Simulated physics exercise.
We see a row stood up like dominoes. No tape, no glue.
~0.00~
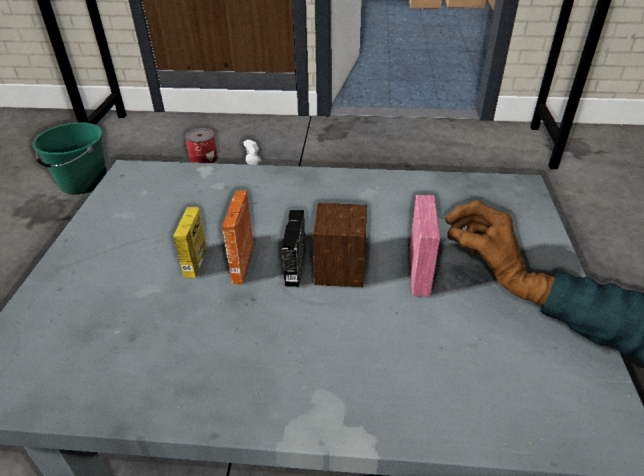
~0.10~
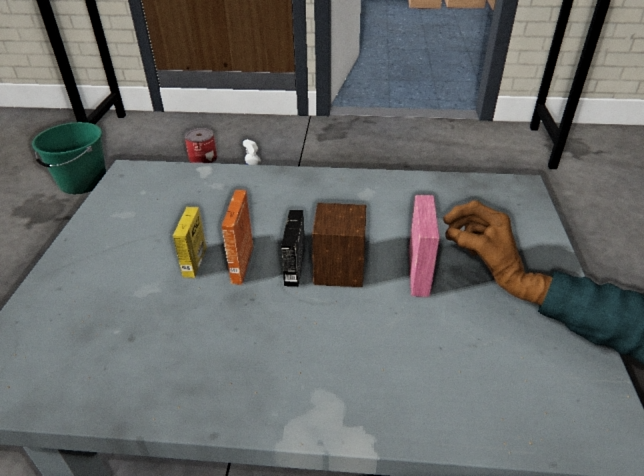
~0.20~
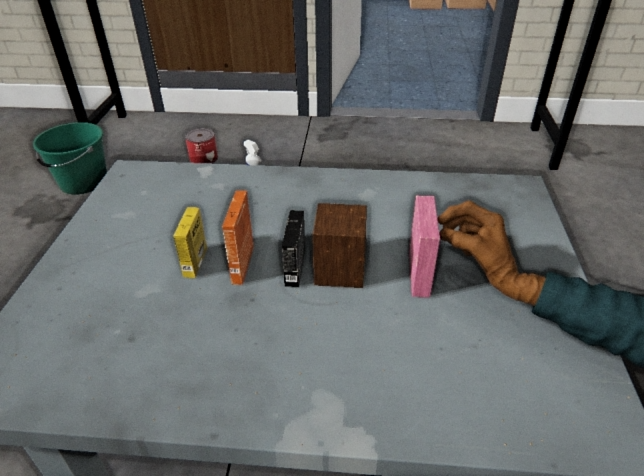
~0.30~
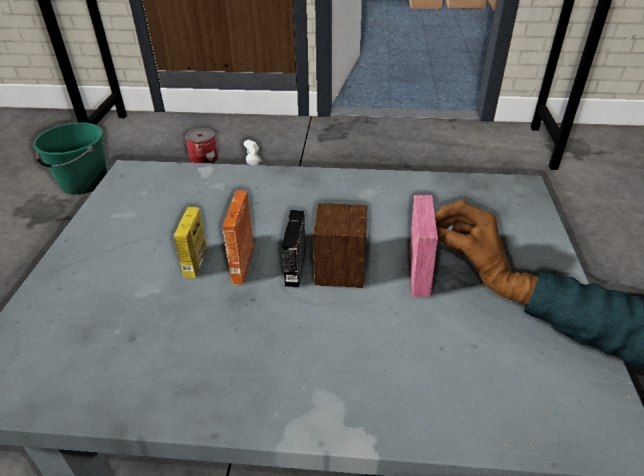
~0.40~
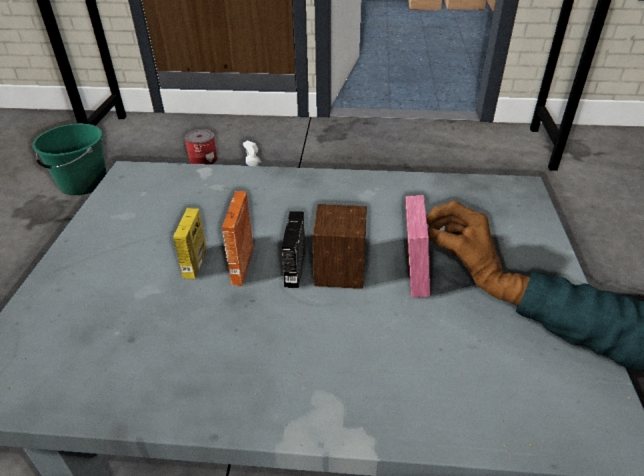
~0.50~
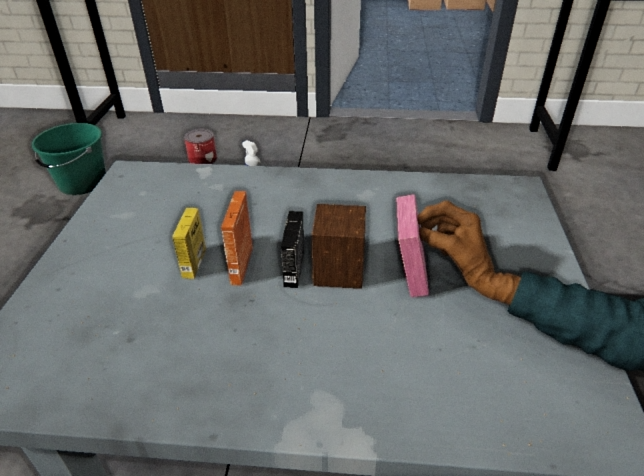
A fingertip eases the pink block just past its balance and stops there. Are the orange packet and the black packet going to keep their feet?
The orange packet stays upright and the black packet stays upright.
Around 0.60 s, pink block 22° over.
Around 0.70 s, pink block 38° over.
Around 1.10 s, pink block 41° over.
Around 1.70 s, pink block 42° over.
Finally (2.0 s), all 3 still in place. Final places as the last picture's camera would see them, orange packet near (238, 239), black packet near (293, 249).
